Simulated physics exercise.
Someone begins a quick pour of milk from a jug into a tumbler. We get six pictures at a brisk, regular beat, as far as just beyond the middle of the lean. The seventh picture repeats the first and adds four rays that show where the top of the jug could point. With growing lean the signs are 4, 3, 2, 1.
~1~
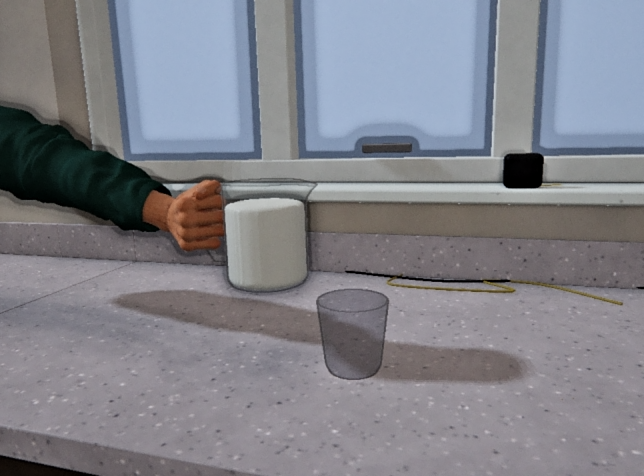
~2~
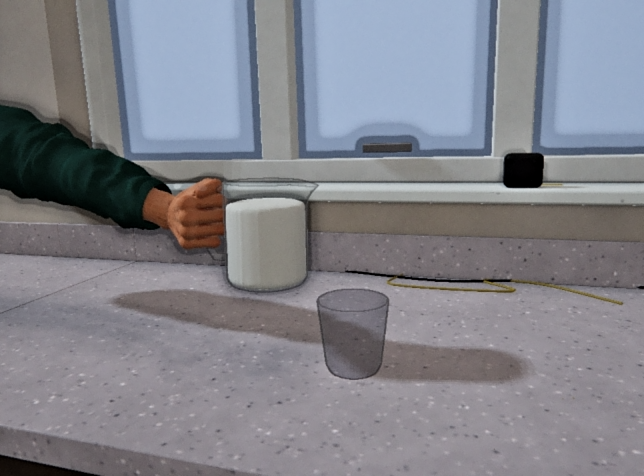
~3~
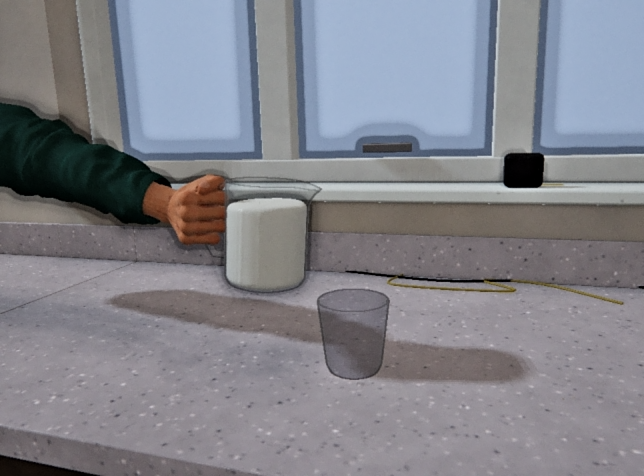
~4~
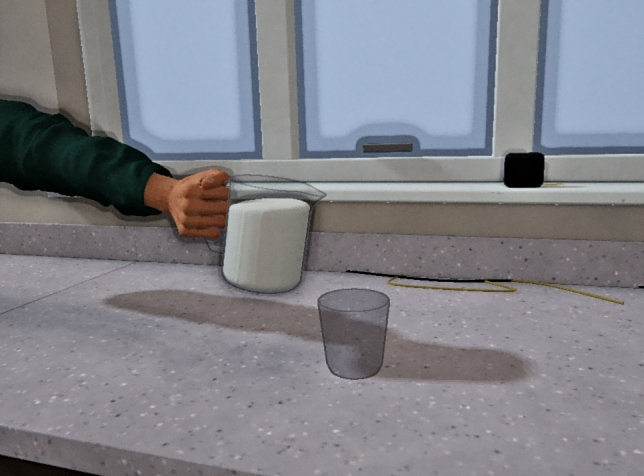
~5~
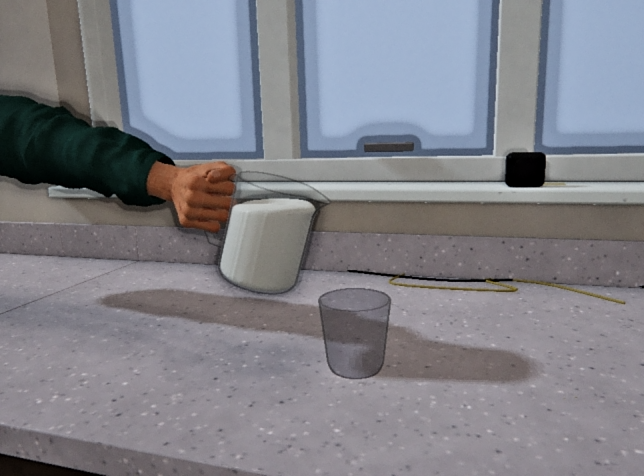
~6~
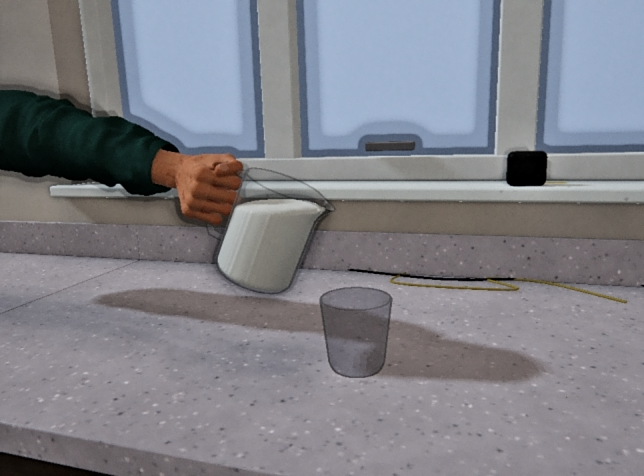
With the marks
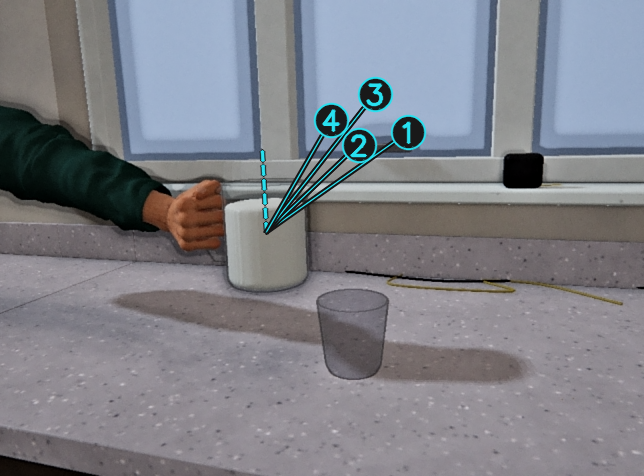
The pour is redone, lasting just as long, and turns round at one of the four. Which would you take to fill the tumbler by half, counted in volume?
The answer is line 1.
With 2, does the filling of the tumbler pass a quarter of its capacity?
Yes, it does.
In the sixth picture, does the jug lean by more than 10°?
Yes.
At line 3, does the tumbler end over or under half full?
Under half.
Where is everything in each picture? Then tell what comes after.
In the first picture, upright, lip at (315, 185); rim of the tumbler round (352, 299); nothing has left yet.
In the second picture, upright, lip at (317, 186); nothing has left yet.
In the third picture, tipped about 5°, lip at (320, 189); nothing has left yet.
In the fourth picture, tipped about 10°, lip at (324, 195); nothing has left yet.
In the fifth picture, tipped about 17°, lip at (329, 202); nothing has left yet.
In the sixth picture, tipped about 24°, lip at (334, 210); nothing has left yet.
On the marked copy, 1 at (394, 141); 2 at (346, 155); 3 at (364, 107); 4 at (322, 135).
With 1, the tumbler ends with about 52 % of what it can hold.
With 2, the tumbler ends with about 34 % of what it can hold.
With 3, the tumbler ends with about 20 % of what it can hold.
With 4, the tumbler ends with about 9 % of what it can hold.
